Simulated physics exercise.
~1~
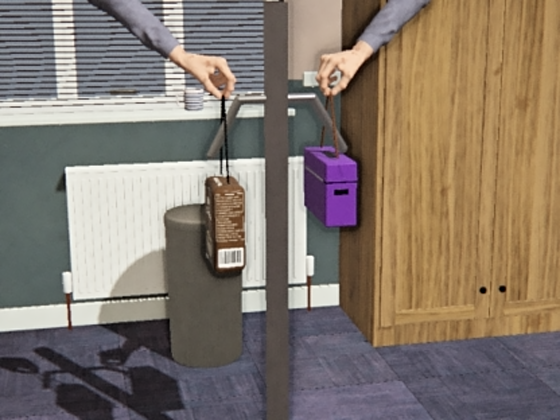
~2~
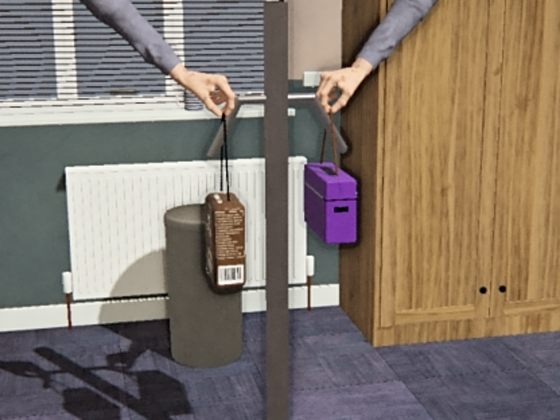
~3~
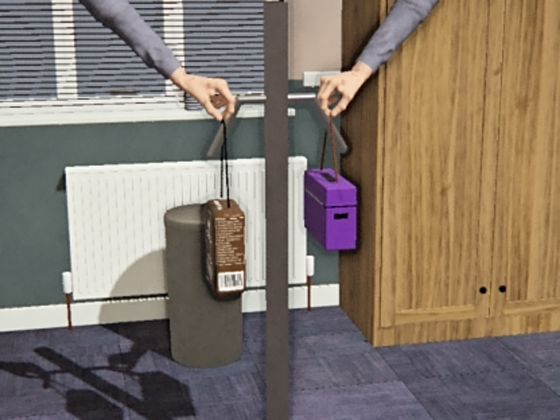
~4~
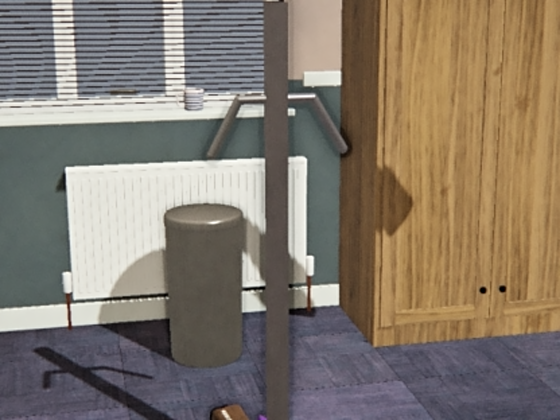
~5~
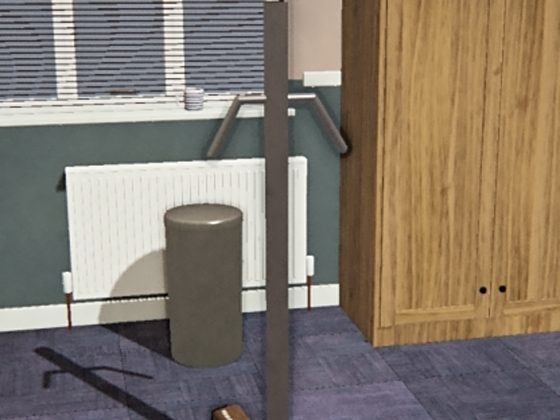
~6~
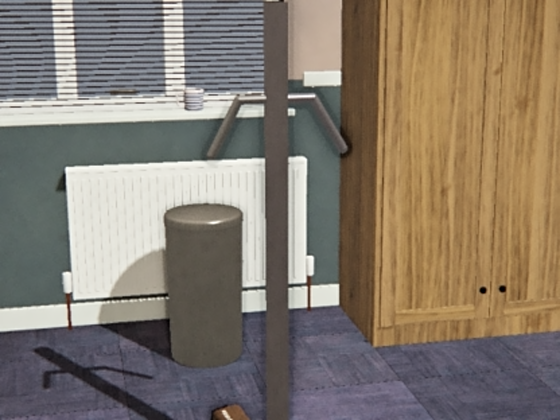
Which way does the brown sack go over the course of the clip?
It goes down, first lowered a little by the hand and then dropping to the floor.
